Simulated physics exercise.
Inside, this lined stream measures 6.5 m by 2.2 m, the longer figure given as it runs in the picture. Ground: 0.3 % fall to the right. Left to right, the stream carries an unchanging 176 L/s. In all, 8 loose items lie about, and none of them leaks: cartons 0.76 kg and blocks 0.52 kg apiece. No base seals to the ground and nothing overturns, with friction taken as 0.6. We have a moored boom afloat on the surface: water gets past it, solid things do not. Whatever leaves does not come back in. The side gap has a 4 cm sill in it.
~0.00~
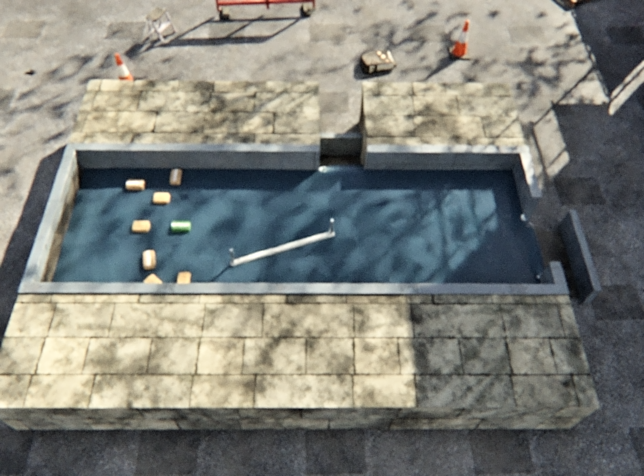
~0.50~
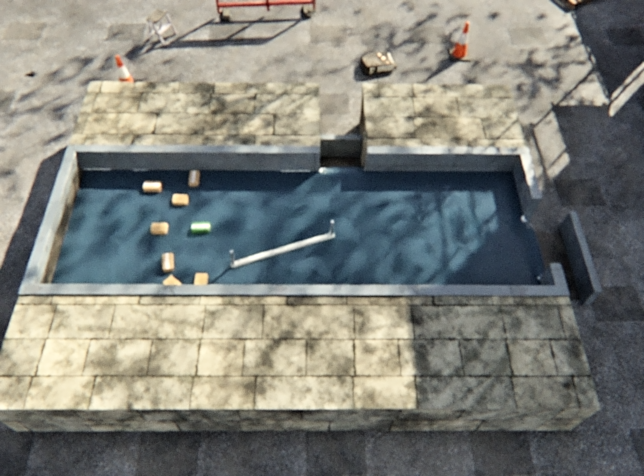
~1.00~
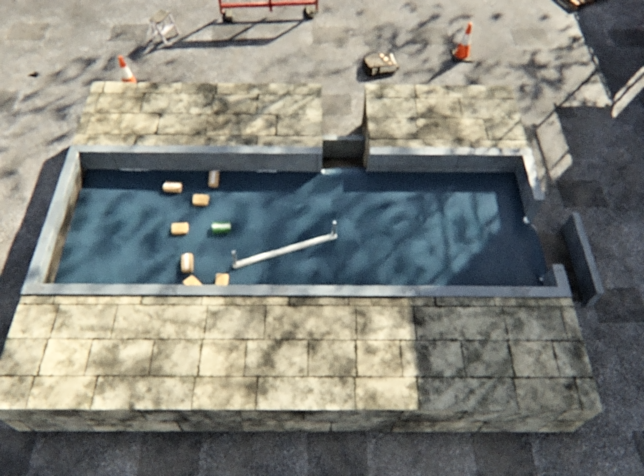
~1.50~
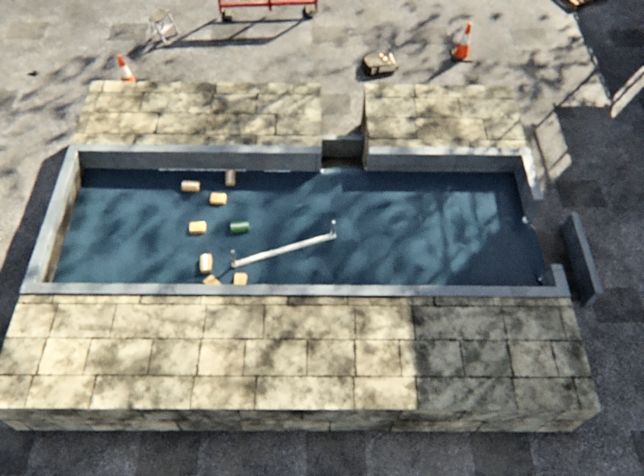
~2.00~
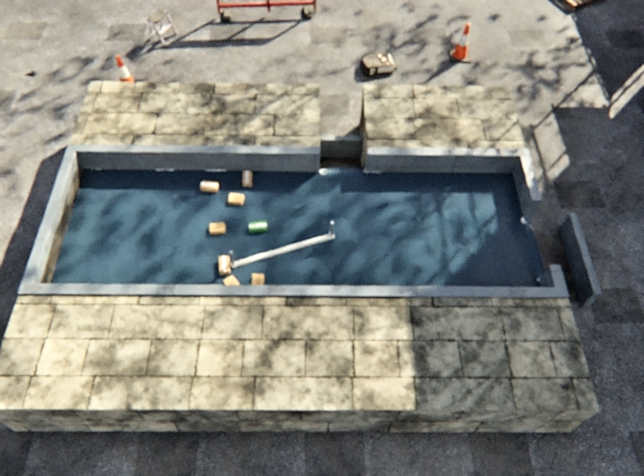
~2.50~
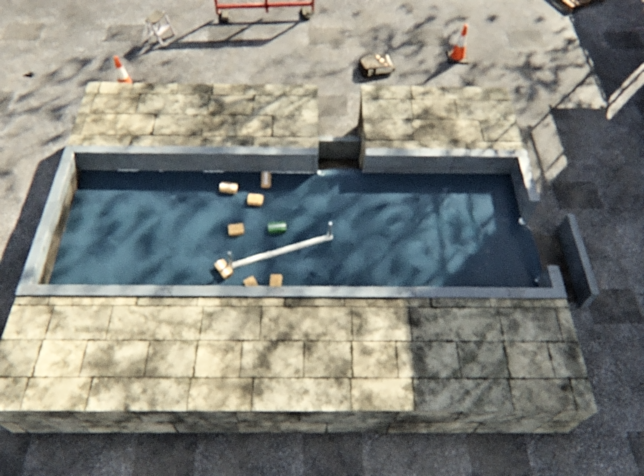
A green carton and a scatter of tan blocks drifting steadily right across a walled pool, some reaching a pale floating boom.
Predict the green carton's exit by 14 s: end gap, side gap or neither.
Its exit: End gap.
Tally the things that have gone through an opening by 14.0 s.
The count is 7.
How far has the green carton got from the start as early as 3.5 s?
About 200 cm by then.
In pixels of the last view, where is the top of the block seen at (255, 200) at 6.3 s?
(369, 173), give or take.
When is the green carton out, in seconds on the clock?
10.0 s.
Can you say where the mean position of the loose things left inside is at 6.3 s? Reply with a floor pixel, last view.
Near (370, 249).
After 3.5 s the green carton is near (318, 225), 1.9 m from its start, afloat; 0 of 8 are out; 8 afloat.
After 6.3 s the green carton is near (412, 216), 3.3 m from its start, afloat; 2 of 8 are out; 6 afloat.
After 10.0 s the green carton is near (531, 234), 4.9 m from its start, afloat; 2 of 8 are out; 6 afloat.
After 14.0 s the green carton has gone out by the end gap; 7 of 8 are out; 1 afloat.
